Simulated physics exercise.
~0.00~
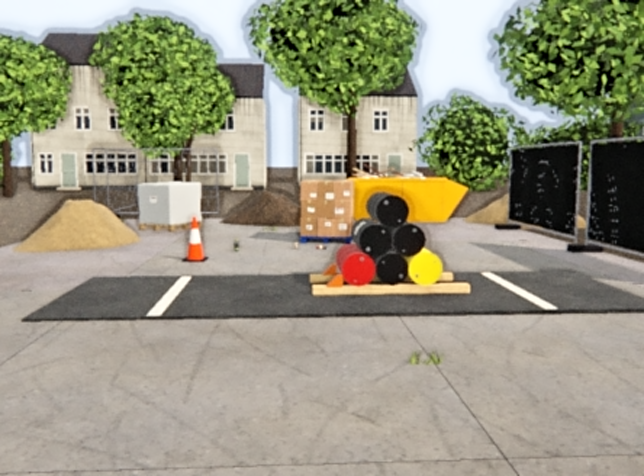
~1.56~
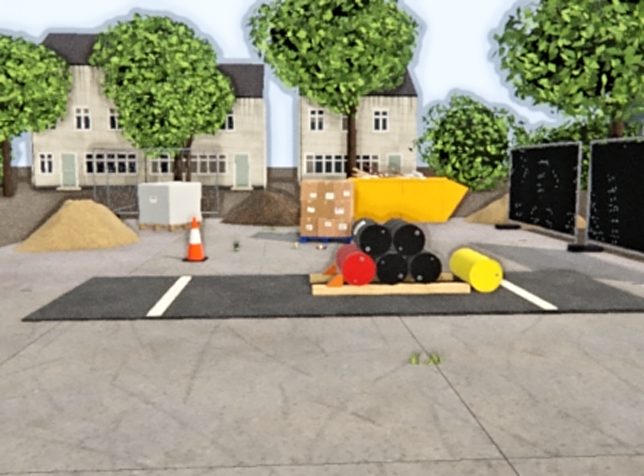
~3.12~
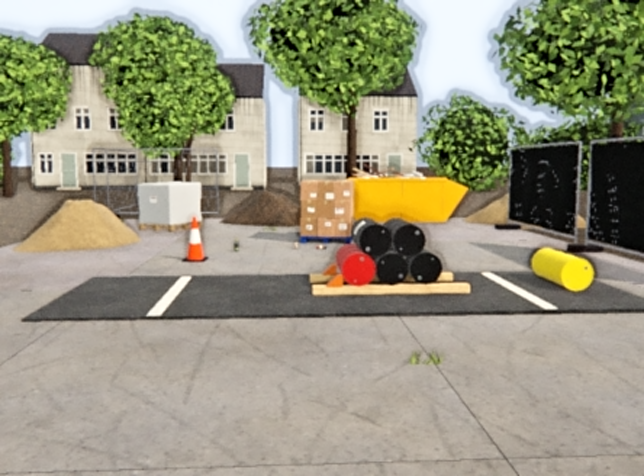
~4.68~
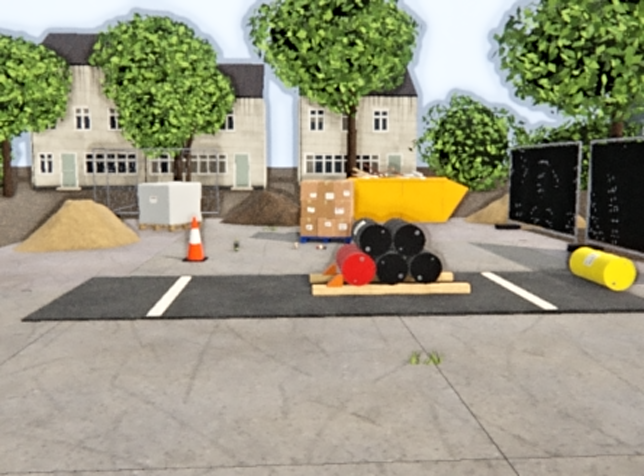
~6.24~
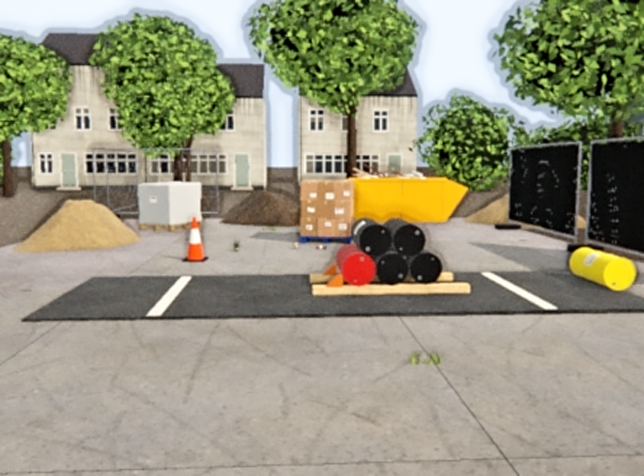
Yellow drum rolling right from a stack of drums, crossing the white line and stopping near the fence, the red one staying put.
